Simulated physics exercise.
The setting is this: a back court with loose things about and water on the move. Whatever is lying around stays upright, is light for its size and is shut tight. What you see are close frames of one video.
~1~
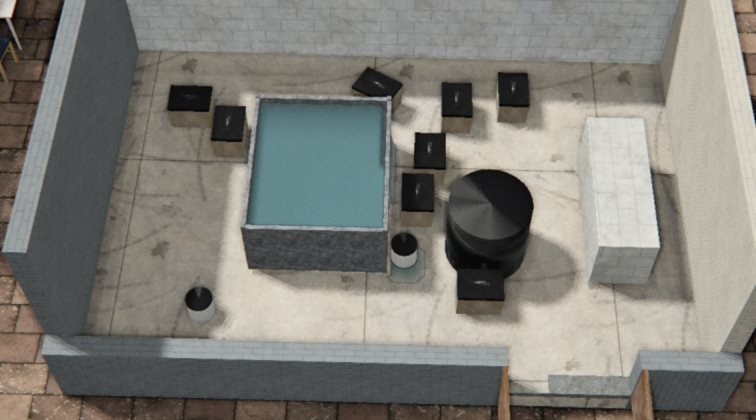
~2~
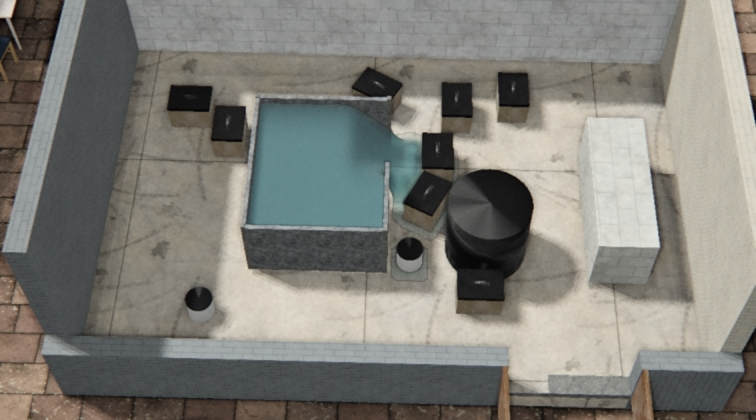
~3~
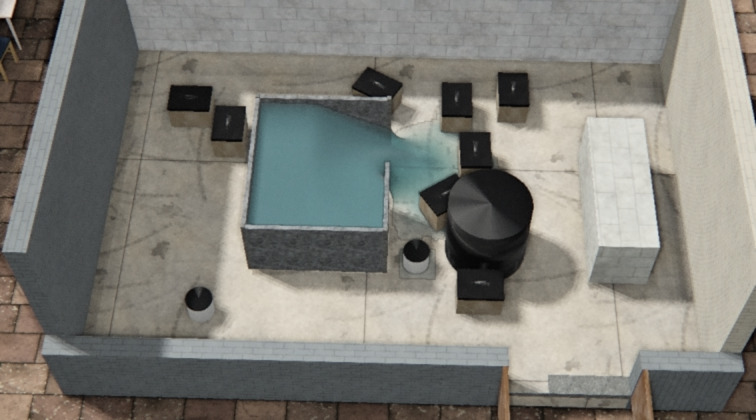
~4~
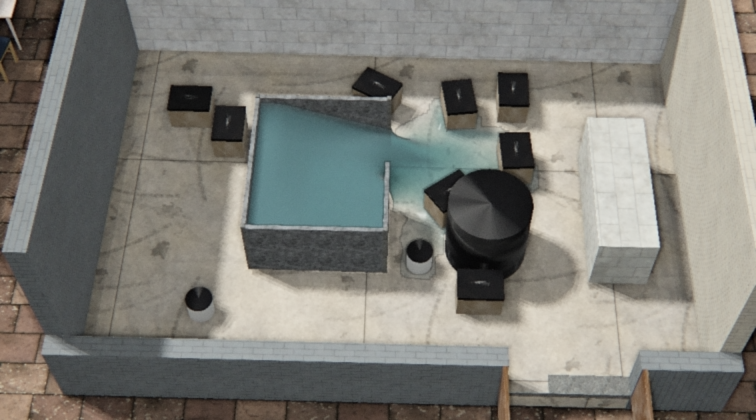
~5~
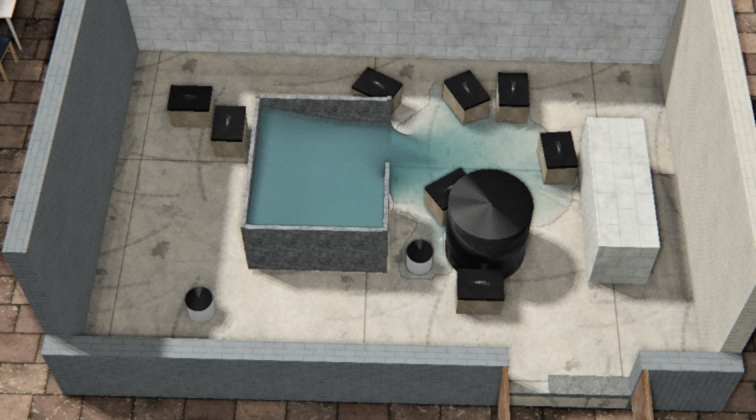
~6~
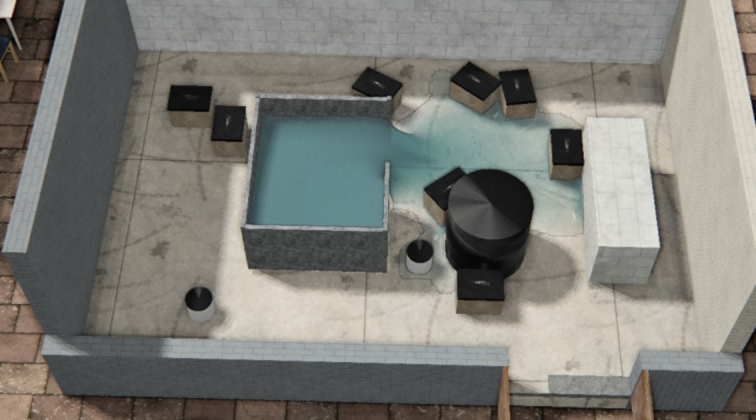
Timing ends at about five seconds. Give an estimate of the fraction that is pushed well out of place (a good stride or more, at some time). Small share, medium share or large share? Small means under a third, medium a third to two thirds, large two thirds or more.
A medium share.
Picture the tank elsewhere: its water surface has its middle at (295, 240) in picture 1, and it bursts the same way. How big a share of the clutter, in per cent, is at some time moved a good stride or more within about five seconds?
Estimate: Some 60 per cent of them.
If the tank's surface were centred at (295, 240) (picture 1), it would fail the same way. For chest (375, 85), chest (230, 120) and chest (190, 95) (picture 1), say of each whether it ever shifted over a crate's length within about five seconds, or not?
Well, the first one didn't get far, the second didn't get far, and the third didn't get far.
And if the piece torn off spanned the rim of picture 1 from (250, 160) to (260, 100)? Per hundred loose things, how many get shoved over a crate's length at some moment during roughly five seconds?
That works out to some 70 %.
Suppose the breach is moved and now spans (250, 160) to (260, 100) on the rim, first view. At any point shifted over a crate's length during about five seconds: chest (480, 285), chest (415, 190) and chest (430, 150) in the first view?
Taking them one at a time, the first gets shoved clear, the second not displaced that far and the third not displaced that far.
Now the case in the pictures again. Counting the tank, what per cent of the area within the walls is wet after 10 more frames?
It comes to some 45 in a hundred.
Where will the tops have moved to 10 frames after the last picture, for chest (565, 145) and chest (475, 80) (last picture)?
My guess is around (611, 105) and around (571, 46).
A moment on, 3 of 10 are well off their spots; 2 afloat.
Next, 4 of 10 are well off their spots; 3 afloat.
Later, 5 of 10 are well off their spots; 5 afloat.
In the end, 5 of 10 are well off their spots, and 5 have been at some point; 6 afloat.
